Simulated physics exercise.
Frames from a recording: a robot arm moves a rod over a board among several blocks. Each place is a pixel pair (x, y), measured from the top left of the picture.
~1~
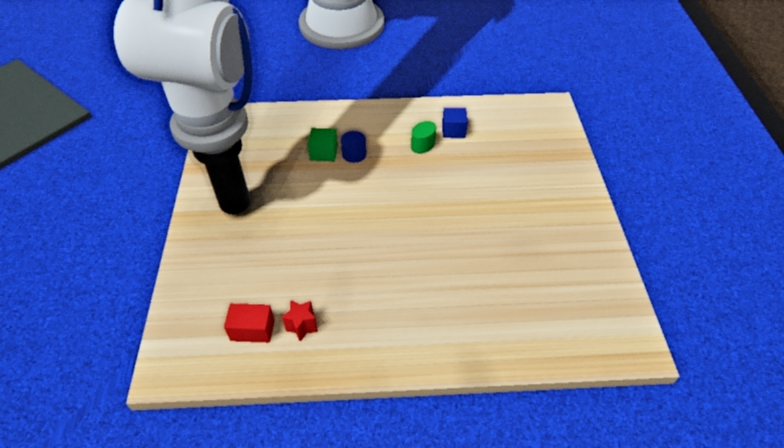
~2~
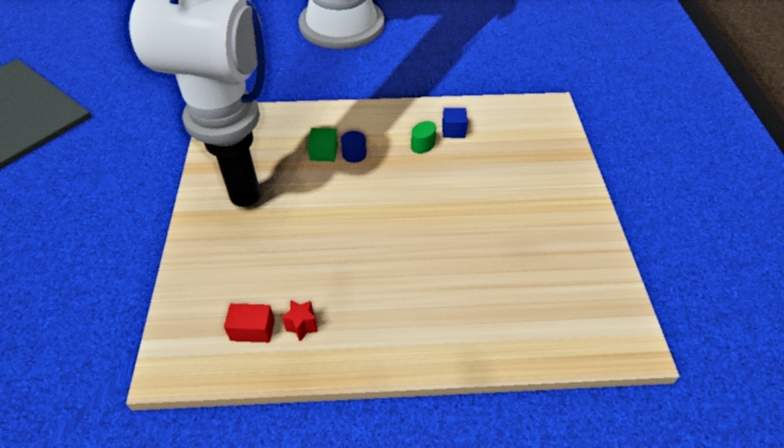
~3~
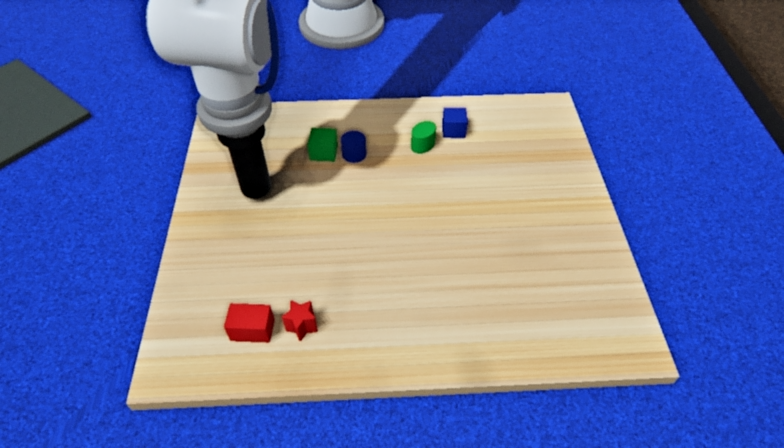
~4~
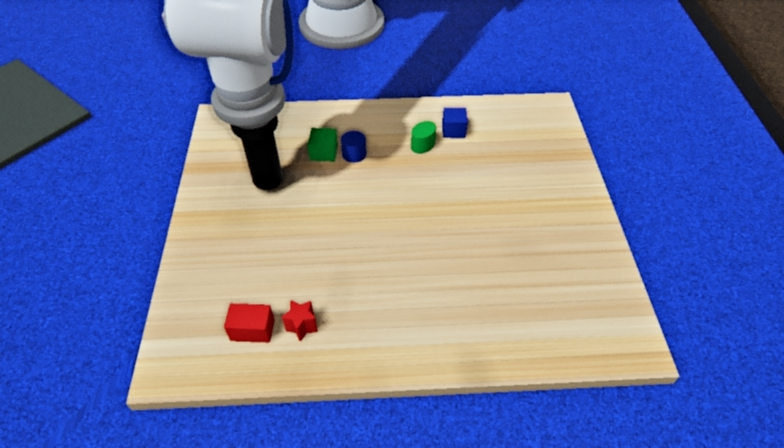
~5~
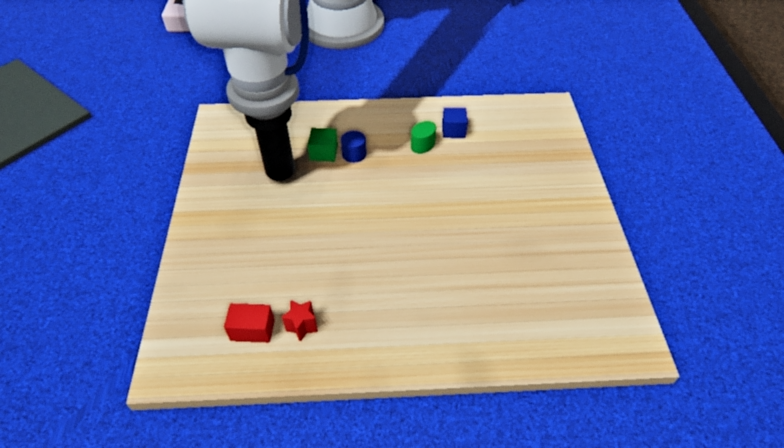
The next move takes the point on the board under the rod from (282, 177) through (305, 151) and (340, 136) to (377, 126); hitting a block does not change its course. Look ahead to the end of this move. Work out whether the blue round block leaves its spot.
Moved.
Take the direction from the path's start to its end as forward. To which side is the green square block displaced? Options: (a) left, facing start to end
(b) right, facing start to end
I'll go with b - right, facing start to end.
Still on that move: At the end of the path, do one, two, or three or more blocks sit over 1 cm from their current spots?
The push moves two blocks more than 1 cm.
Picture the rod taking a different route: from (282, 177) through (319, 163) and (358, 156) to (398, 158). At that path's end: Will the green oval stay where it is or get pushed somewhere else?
It is shifted.
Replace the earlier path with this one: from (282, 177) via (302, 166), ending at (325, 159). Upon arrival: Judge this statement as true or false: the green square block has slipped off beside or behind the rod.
False.
The first path, step by step. One third of the way, rod (304, 145); green square block (331, 132).
Two thirds of the way, rod (340, 130); green square block (369, 123), turned 35° clockwise; blue round block (381, 141).
At the end, rod (377, 120); green square block (397, 125), turned 105° clockwise; blue round block (386, 143); green oval not moved.
